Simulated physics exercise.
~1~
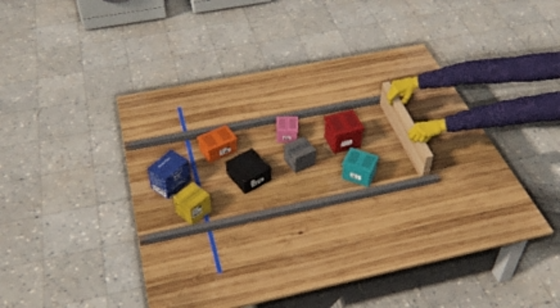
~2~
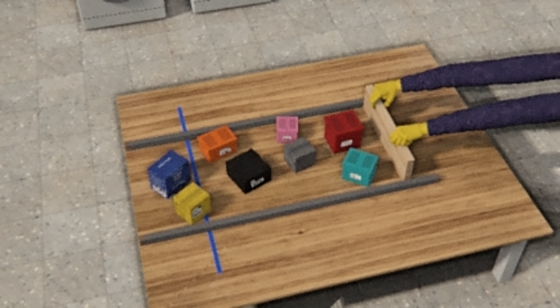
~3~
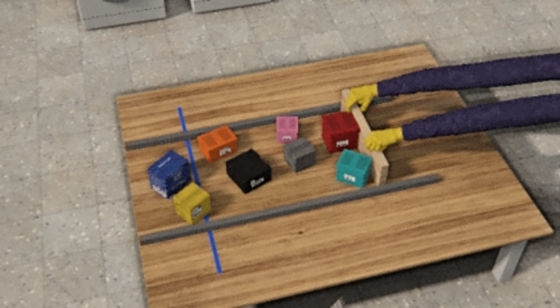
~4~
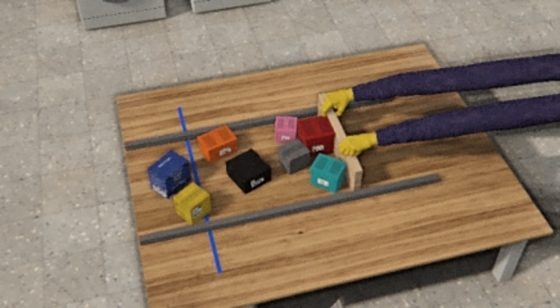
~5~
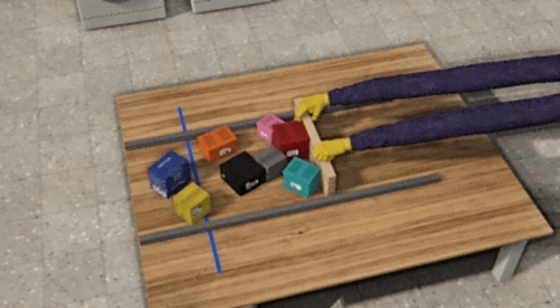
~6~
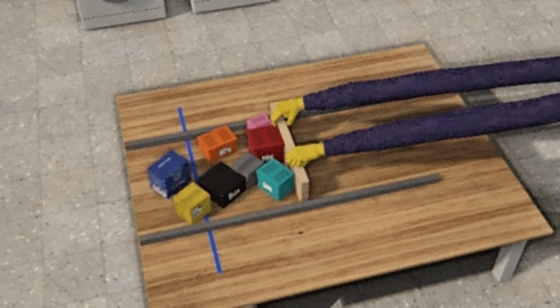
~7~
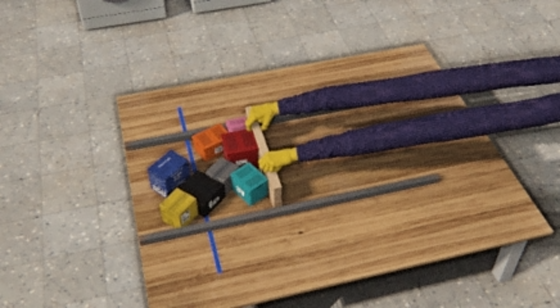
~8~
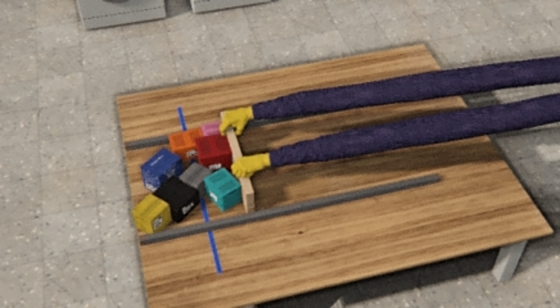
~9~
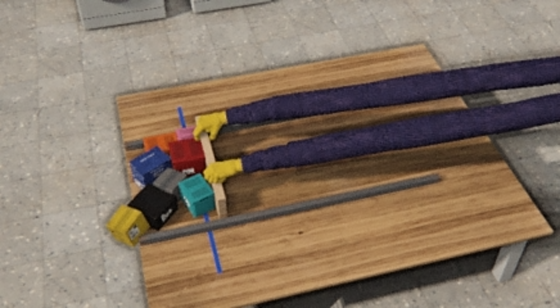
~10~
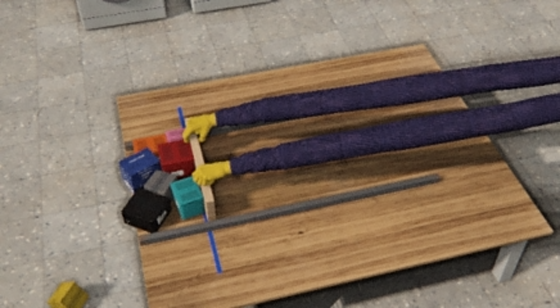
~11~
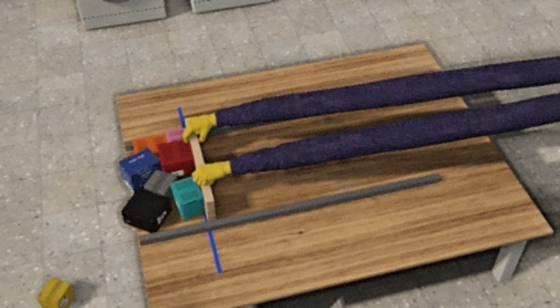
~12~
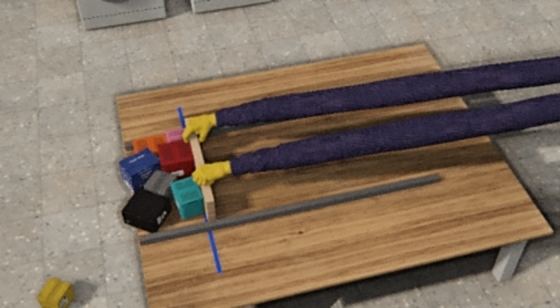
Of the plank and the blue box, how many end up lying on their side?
Neither of them does. The plank is still upright in the gloved hands, and the blue box has only been shifted left along the table.
